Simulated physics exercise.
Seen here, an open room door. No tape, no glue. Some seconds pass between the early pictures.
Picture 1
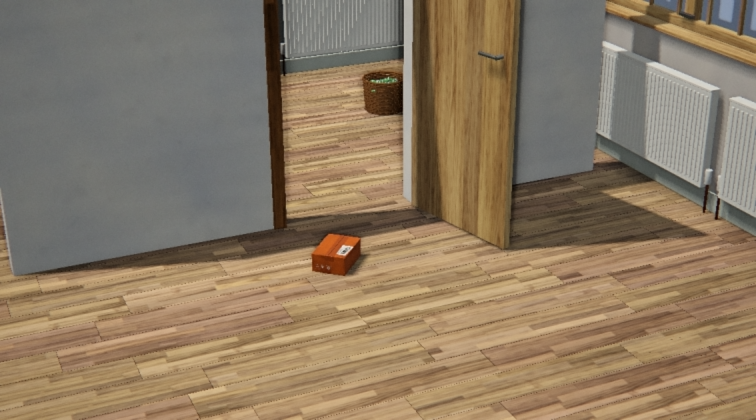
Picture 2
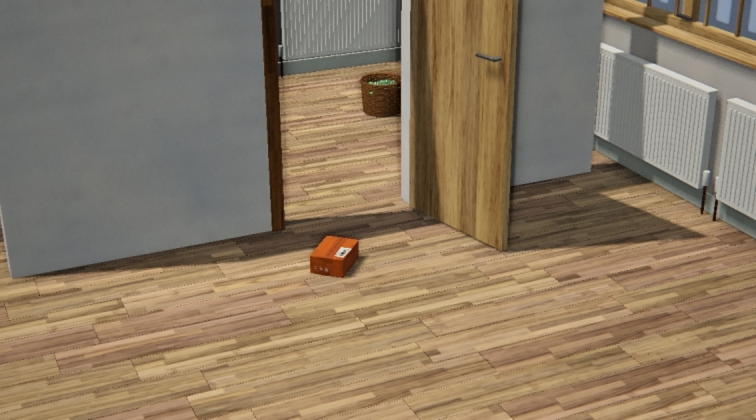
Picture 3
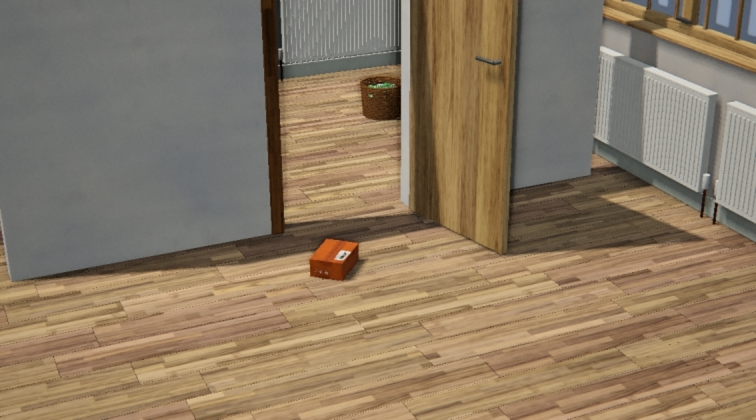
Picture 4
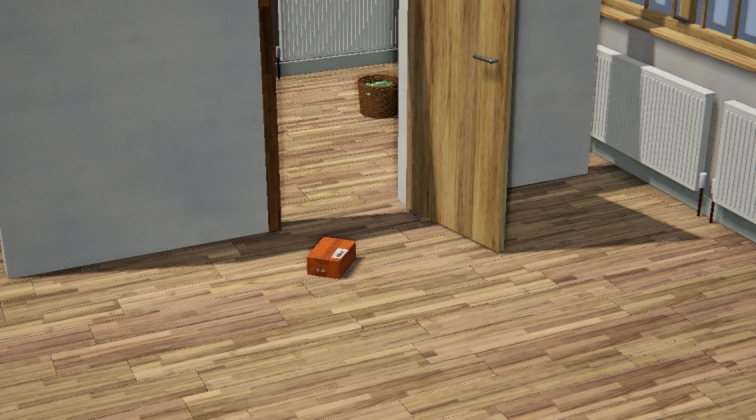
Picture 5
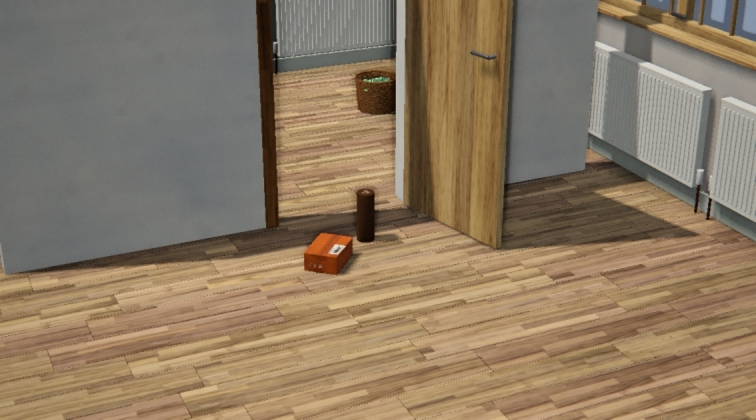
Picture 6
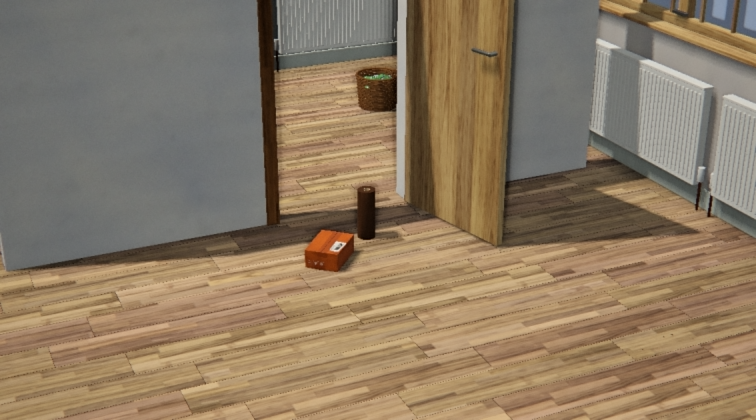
A small orange parcel sits on a wood-plank floor before a wide-open wooden door, seen from above in a room with grey walls and white radiators under a window at right. Through the doorway stands a brown basket with something green inside. The door and parcel stay still while the view shifts very slightly, and a dark brown upright roll appears just right of the parcel.
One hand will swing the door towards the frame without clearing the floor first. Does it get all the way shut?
The door closes.
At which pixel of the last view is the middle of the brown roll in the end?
Near (294, 191).
Then, 1.40 s after the last picture, door at 36°; brown roll slid about its own width near (349, 210); orange parcel slid a little.
Then, 1.80 s after the last picture, door at 13°; brown roll slid well along near (318, 199); orange parcel slid a little.
At rest, door at 0°; tipped over on the floor, brown roll; moved from the start, orange parcel. Seen from the same camera at the end, brown roll near (294, 191).
